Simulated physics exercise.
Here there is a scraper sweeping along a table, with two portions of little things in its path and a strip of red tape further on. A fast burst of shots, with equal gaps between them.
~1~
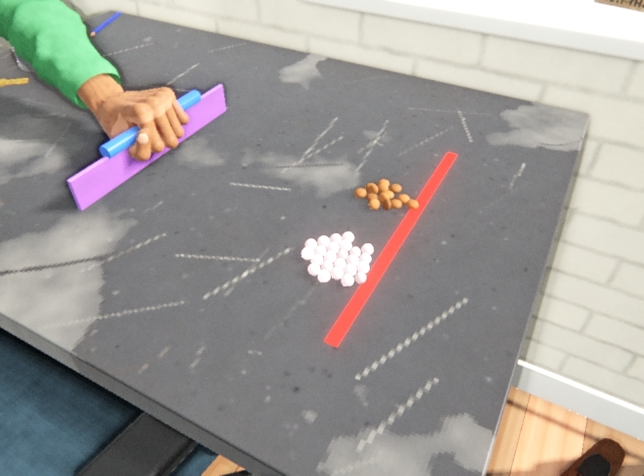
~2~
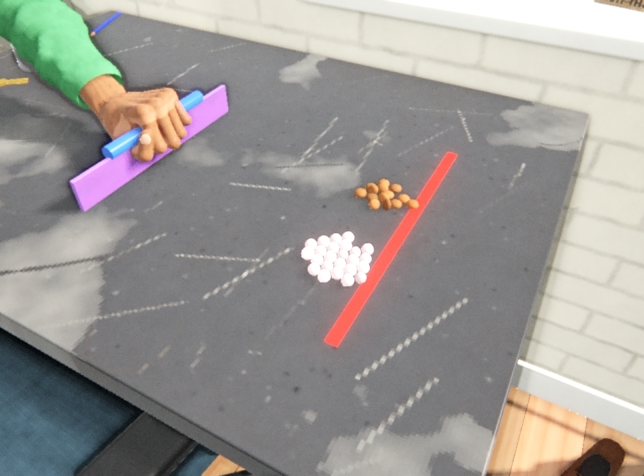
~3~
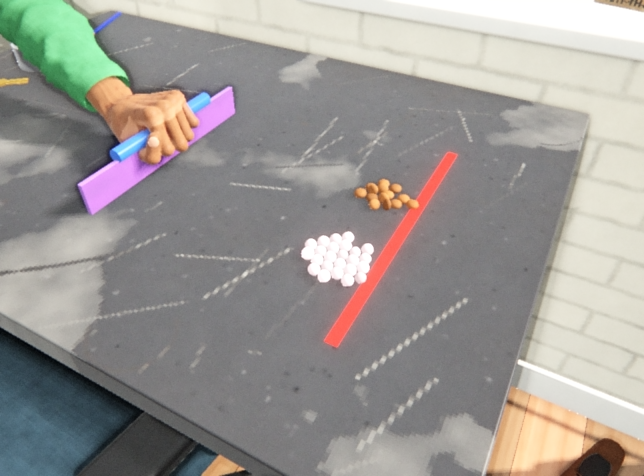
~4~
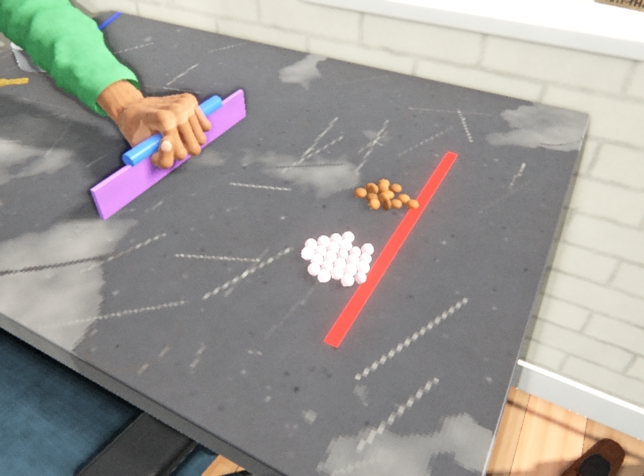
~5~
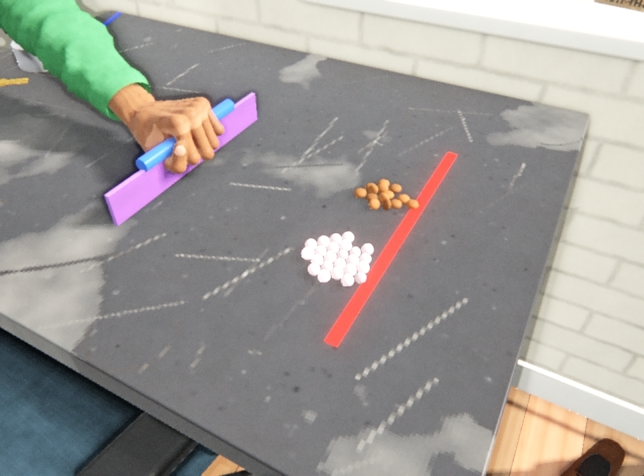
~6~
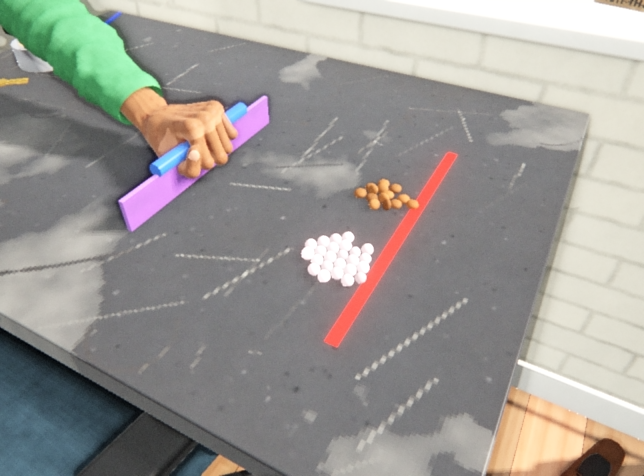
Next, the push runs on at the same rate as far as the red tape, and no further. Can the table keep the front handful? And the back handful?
In the end the front handful sends some to the floor, and the back handful keeps clear of the drop.
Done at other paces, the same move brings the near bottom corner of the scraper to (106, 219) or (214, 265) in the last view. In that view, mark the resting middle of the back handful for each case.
At about (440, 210), and at (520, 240).
Then, 0.41 s past the last view, scraper still moving, near (305, 173); front handful all on the table, its front near (360, 278); back handful all on the table, its front near (412, 205).
Then, 0.83 s past the last view, scraper stopped at the red tape; front handful all on the table, its front near (427, 321); back handful all on the table, its front near (458, 220).
Then, 1.11 s past the last view, scraper stopped at the red tape; front handful all on the table, its front near (506, 353); back handful all on the table, its front near (460, 221).
Finally, scraper stopped at the red tape; front handful all over the edge; back handful all on the table, its front near (460, 221).
